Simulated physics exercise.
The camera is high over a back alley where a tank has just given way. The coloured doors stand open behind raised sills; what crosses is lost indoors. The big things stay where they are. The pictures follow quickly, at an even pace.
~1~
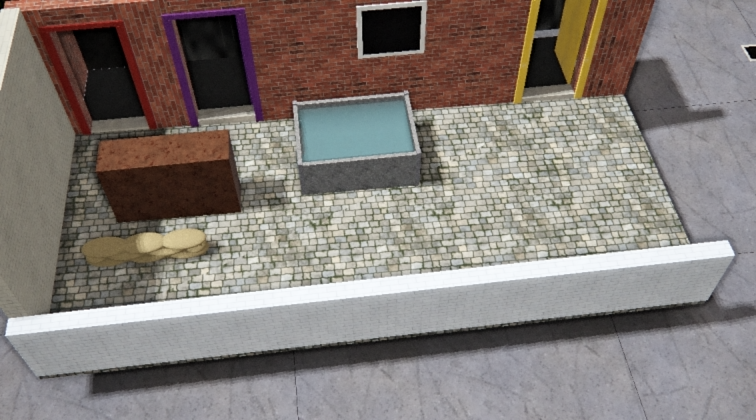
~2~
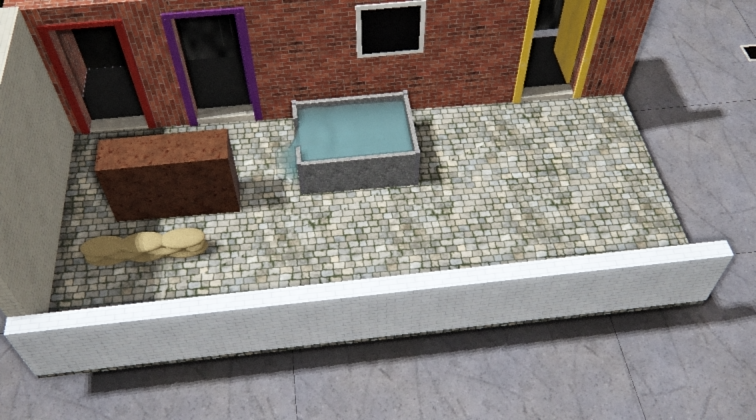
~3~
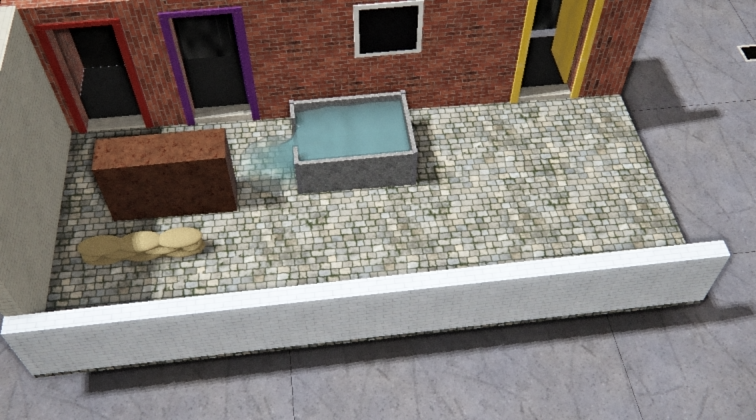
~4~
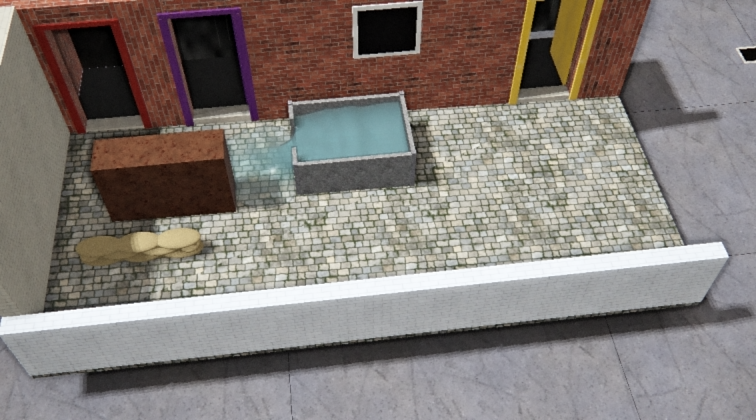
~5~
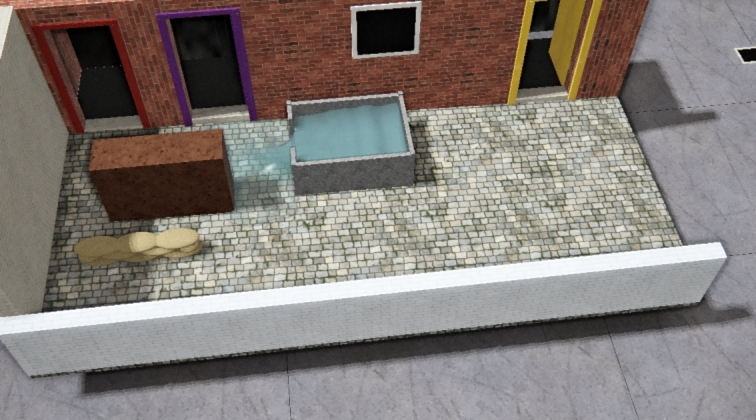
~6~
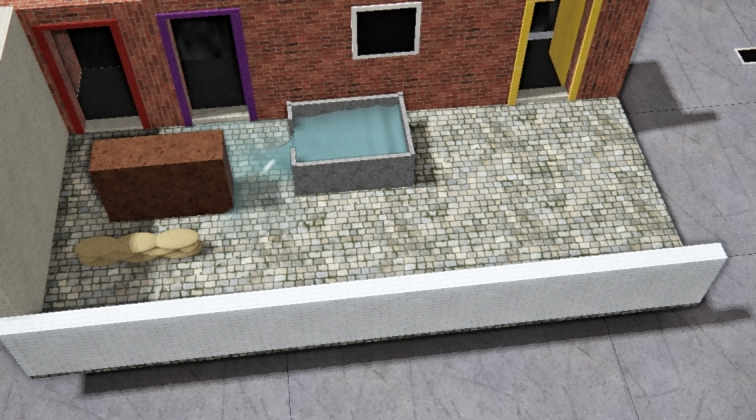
Water pours from the left side of a grey tank in a cobbled alley, spreads left across the paving and passes out of sight behind a reddish-brown block, while the level in the tank drops slightly.
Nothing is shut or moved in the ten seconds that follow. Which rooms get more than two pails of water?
In the end: The red door lets in a lot; the purple door admits no more than that; the yellow door admits no more than that.
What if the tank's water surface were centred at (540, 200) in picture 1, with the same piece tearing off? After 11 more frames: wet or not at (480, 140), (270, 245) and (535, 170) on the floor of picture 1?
In turn: Dry, under water, no water.
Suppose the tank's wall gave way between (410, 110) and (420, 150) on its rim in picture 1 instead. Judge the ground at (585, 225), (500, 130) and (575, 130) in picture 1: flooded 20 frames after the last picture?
One after the other: Flooded, awash, wet.
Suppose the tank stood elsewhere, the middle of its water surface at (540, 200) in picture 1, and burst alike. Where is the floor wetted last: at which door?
That is the one in yellow.
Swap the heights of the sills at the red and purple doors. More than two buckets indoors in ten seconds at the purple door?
One by one: Purple takes more.
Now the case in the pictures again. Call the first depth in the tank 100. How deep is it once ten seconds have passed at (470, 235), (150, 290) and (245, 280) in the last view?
Roughly 4, 2 and 4 per cent, in turn.
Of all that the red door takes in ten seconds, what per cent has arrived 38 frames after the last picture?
Roughly 90 per cent.
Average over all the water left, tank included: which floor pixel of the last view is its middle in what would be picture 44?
At about (265, 198).
A moment on, water covers 20 % of the floor; the red door wet at the sill, nothing in, the purple door wet at the sill, nothing in, the yellow door not reached.
Next, water covers 30 % of the floor; the red door under two buckets in, the purple door under two buckets in, the yellow door not reached.
Then, water covers 40 % of the floor; the red door over two buckets in, the purple door under two buckets in, the yellow door not reached.
Later, water covers 55 % of the floor; the red door far over two buckets in, the purple door under two buckets in, the yellow door not reached.
In the end, water covers 85 % of the floor; the red door far over two buckets in, the purple door under two buckets in, the yellow door wet at the sill, nothing in.
